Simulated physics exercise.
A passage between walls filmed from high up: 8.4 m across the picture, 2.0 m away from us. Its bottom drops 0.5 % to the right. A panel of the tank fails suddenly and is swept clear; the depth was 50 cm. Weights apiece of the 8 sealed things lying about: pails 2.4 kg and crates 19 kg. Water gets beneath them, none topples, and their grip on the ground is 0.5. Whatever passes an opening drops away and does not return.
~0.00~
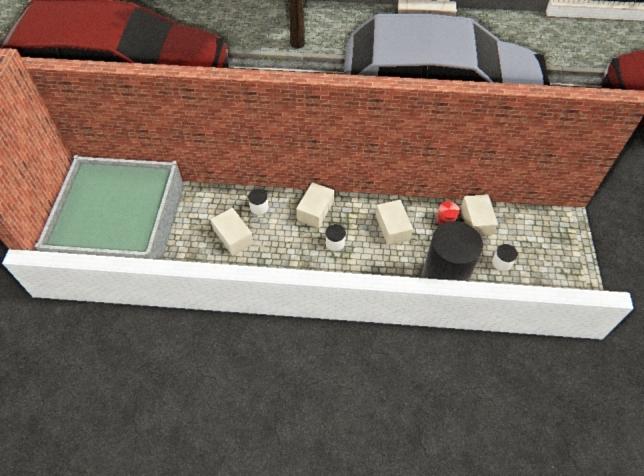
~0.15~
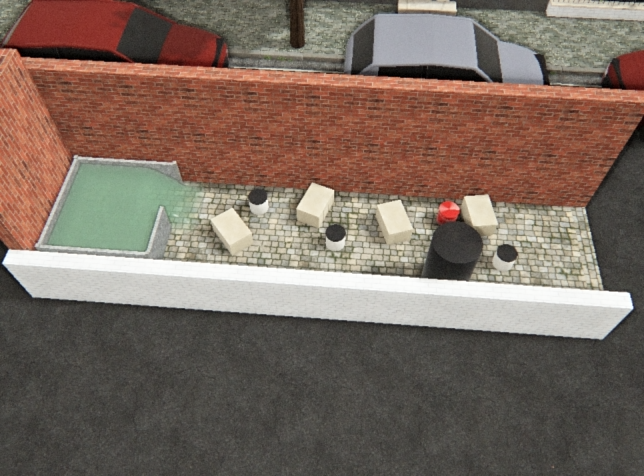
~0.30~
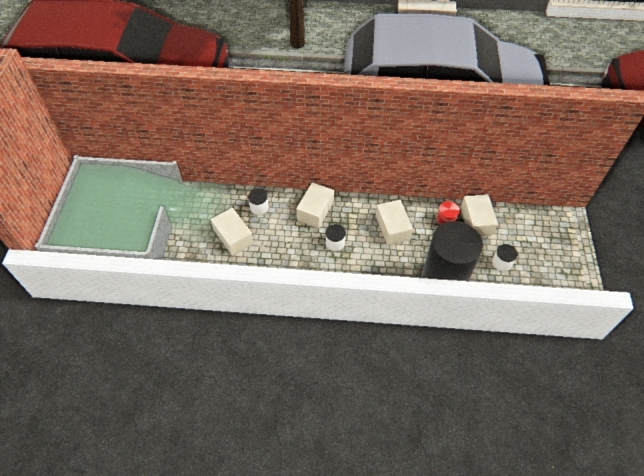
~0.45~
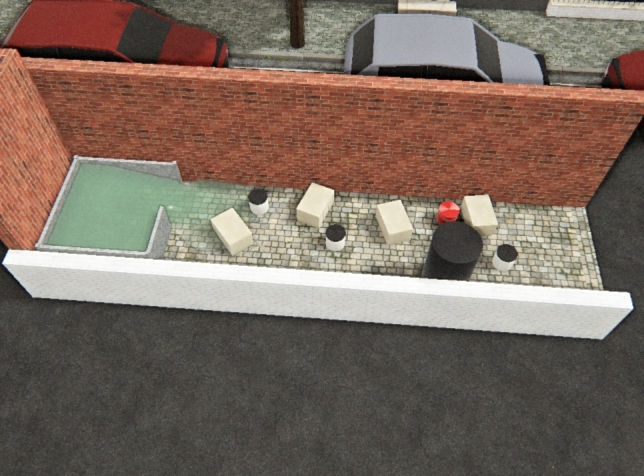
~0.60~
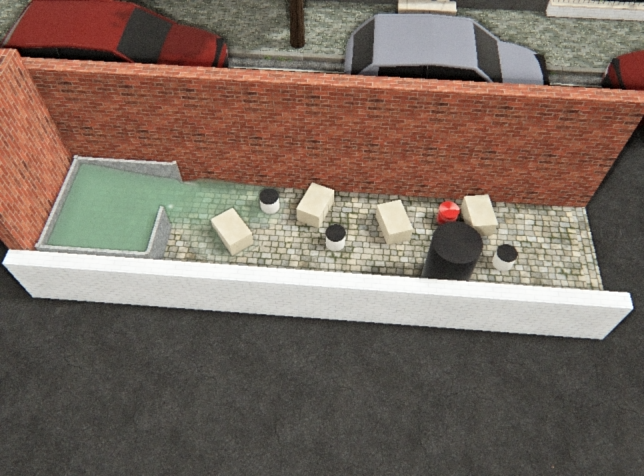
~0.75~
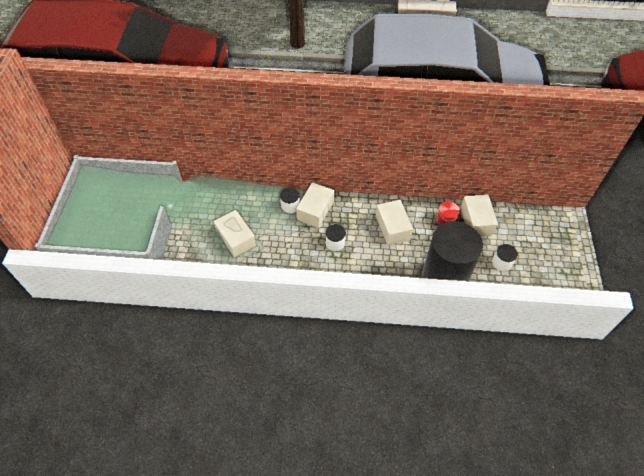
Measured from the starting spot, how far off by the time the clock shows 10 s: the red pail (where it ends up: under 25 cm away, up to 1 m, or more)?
Red pail ends far away.
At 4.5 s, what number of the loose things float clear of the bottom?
At that moment 3.
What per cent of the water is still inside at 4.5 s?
Some 92 per cent remains.
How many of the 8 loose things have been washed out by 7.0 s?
5 of them.
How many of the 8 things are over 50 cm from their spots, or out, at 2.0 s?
4 of them.
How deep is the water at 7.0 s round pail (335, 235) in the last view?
Roughly 6 cm.
After 2.0 s the red pail is near (452, 212), 0.1 m from its start, aground; 0 of 8 are out; 1 afloat.
After 4.5 s the red pail has gone out; 4 of 8 are out; 3 afloat.
After 7.0 s the red pail has gone out; 5 of 8 are out; 1 afloat.
After 10.0 s the red pail has gone out; 5 of 8 are out; 1 afloat.
